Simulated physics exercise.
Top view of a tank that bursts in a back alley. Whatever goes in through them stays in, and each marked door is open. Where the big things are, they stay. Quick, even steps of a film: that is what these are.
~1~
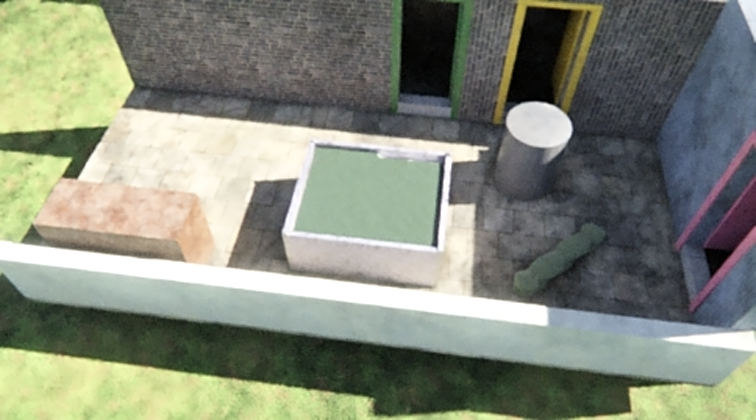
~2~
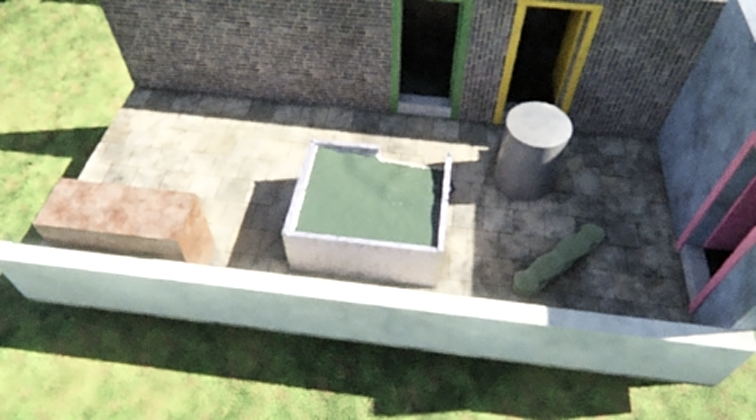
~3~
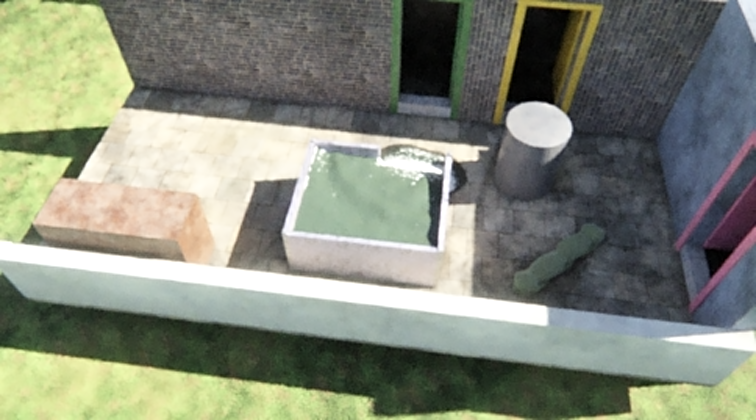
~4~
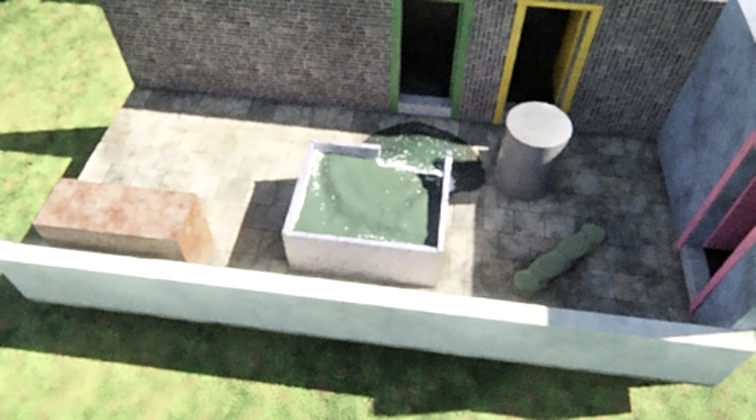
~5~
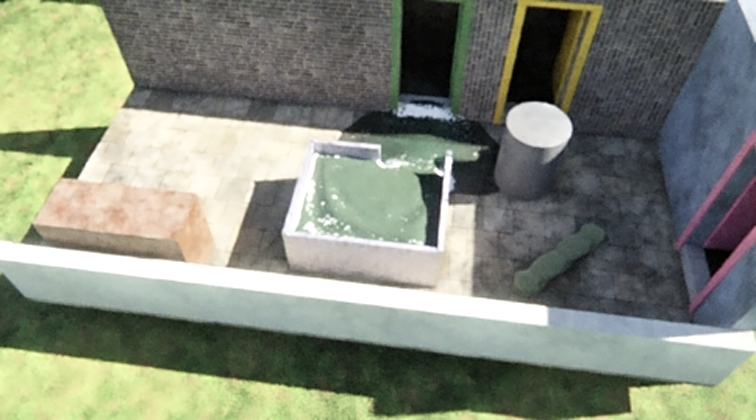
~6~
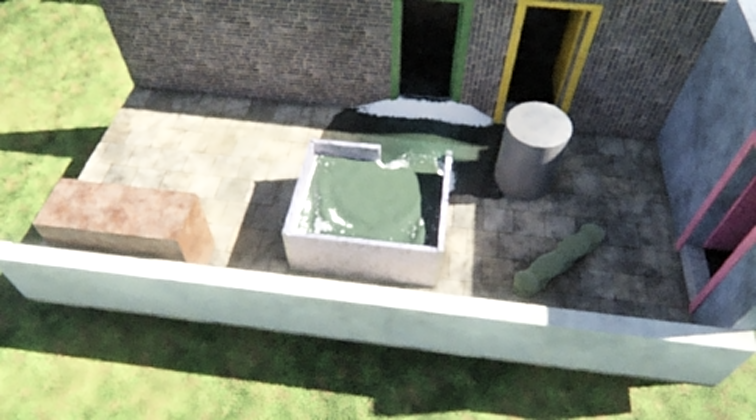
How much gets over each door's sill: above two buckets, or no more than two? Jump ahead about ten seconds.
Result: The pink door keeps to the limit. The yellow door keeps to the limit. The green door goes over the limit.
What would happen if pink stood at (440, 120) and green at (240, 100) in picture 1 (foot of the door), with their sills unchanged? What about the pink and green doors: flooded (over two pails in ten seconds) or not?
So the pink door ends up above and the green door ends up below.
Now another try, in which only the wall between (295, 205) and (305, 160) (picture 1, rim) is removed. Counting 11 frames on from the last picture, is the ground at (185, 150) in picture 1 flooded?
At the point asked about: Soaked.
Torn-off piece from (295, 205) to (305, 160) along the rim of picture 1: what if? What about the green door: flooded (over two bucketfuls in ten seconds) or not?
I reckon the green one doesn't reach it.
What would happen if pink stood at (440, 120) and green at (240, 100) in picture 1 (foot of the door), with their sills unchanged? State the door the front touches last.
I'd name the one in green.
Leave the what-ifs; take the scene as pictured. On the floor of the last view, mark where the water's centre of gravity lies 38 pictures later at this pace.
Near (450, 207) in the last view.
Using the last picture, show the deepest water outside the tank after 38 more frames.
I'd mark about pixel (690, 355).
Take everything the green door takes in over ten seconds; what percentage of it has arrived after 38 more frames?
Near 100 %, I'd say.
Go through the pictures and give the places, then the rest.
The water tank at (372, 195) is whole and still, in the first frame.
Water pours out on the water tank's far side and has run to (450, 190), in the second frame.
The front is at a hidden place, out from the gap on the water tank's far side, in the third frame.
Water pours out on the water tank's far side and has run to (412, 126), in the fourth frame.
Water pours out on the water tank's far side and has run to (466, 121), in the fifth frame.
The front is at (498, 125), out from the gap on the water tank's far side, in the sixth frame.
A moment on, water covers 20 % of the floor; the pink door not reached, the yellow door wet at the sill, nothing in, the green door over two buckets in.
Next, water covers 35 % of the floor; the pink door not reached, the yellow door wet at the sill, nothing in, the green door far over two buckets in.
Then, water covers 60 % of the floor; the pink door wet at the sill, nothing in, the yellow door wet at the sill, nothing in, the green door far over two buckets in.
Later, water covers 90 % of the floor; the pink door wet at the sill, nothing in, the yellow door wet at the sill, nothing in, the green door far over two buckets in.
In the end, water covers 95 % of the floor; the pink door wet at the sill, nothing in, the yellow door wet at the sill, nothing in, the green door far over two buckets in.
